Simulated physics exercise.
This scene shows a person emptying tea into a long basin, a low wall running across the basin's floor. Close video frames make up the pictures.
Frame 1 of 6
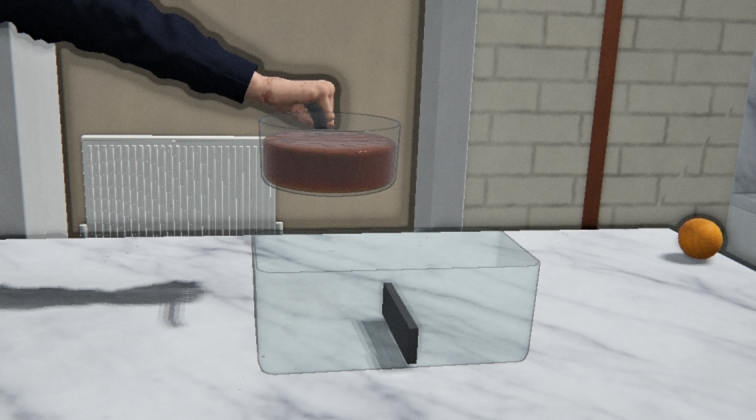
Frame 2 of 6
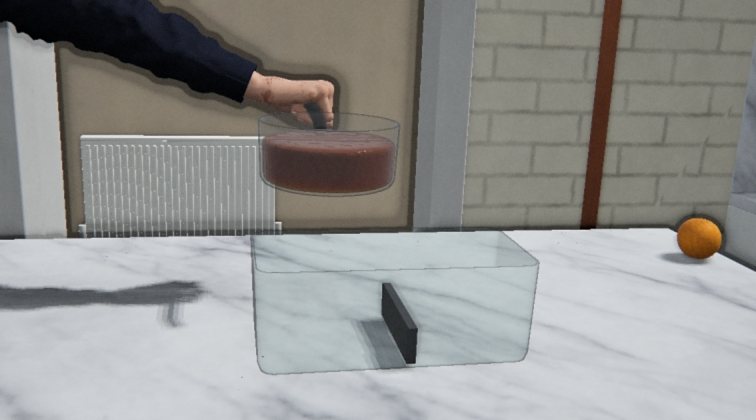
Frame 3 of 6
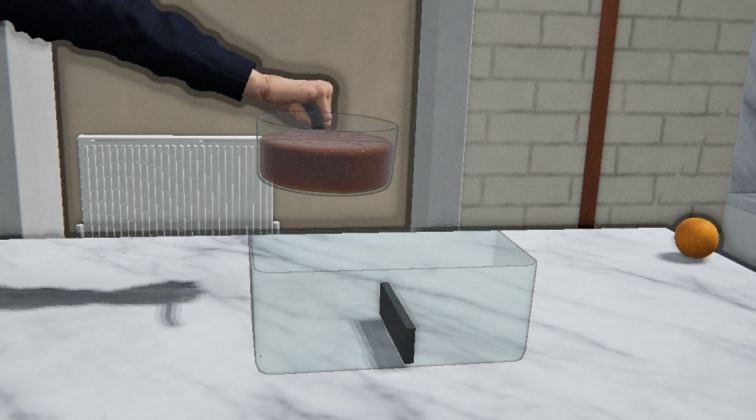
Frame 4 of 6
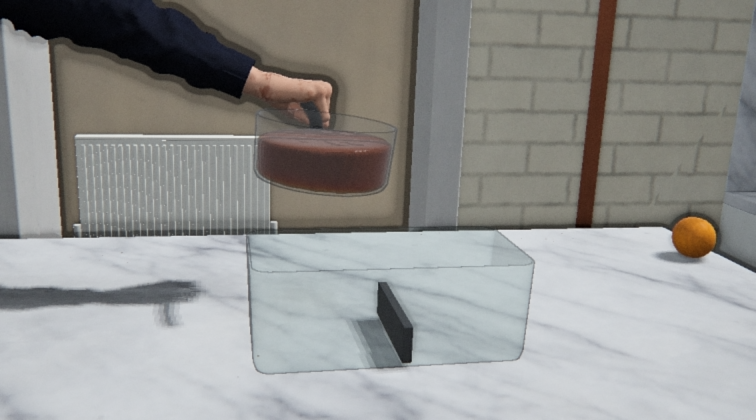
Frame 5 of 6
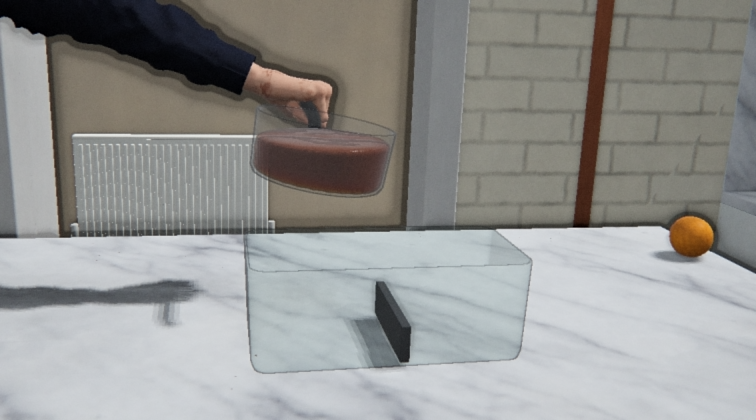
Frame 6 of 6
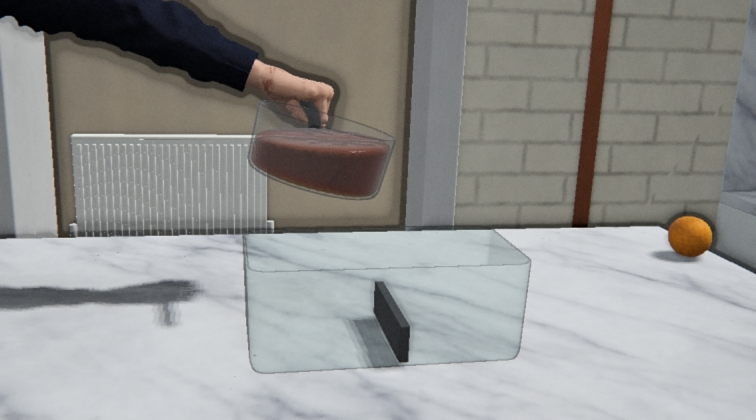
In a room with a beige wall panel, a white radiator and pale brickwork, a marble-topped table is seen from the front, slightly above. A dark-sleeved arm reaches from the left, holding a clear round container of reddish-brown tea above a long glass basin with a low black wall inside, an orange at right. The hand gradually tilts the container rightward, while the camera drifts very slightly.
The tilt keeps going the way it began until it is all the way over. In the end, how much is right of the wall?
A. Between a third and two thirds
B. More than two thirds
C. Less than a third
(B) More than two thirds.
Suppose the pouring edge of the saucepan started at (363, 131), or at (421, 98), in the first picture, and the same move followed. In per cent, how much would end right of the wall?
Roughly 45 % the first time and roughly 95 % the second.
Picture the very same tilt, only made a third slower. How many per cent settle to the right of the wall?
I'd say close to 80 %.
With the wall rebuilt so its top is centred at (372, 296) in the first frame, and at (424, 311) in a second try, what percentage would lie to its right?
About 95 per cent, then about 50 per cent.
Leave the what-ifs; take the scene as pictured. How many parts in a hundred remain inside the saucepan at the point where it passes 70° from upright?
Around 50 in a hundred has not poured out yet.
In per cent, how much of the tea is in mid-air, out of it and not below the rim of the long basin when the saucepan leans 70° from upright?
Roughly 35 percent.
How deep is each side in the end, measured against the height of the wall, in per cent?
Near 20 in a hundred to the left, 70 to the right.
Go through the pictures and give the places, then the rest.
The first picture shows tilt 0°; pouring edge (398, 124); surface from (262, 139) to (394, 140); the long basin's rim runs from (254, 252) to (519, 247); the wall's top is at (400, 305).
The second picture shows tilt 1°; pouring edge (397, 124); surface from (261, 139) to (393, 140).
The third picture shows tilt 2°; pouring edge (396, 126); surface from (259, 138) to (391, 141).
The fourth picture shows tilt 5°; pouring edge (394, 129); surface from (257, 138) to (389, 141).
The fifth picture shows tilt 9°; pouring edge (393, 133); surface from (255, 136) to (388, 141).
The sixth picture shows tilt 14°; pouring edge (393, 139); surface from (254, 136) to (389, 142).
A moment on, the saucepan is tipped part way and 51 per cent is still to pour, 0 is left of the wall and 16 right of it.
Next, the saucepan is tipped right over and 10 per cent is still to pour, 11 is left of the wall and 73 right of it.
Then the saucepan is tipped right over and 1 per cent is still to pour, 23 is left of the wall and 75 right of it.
Later the saucepan is tipped right over and 0 per cent is still to pour, 24 is left of the wall and 75 right of it.
In the end 24 per cent lies left of the wall, 75 right of it and 1 outside.
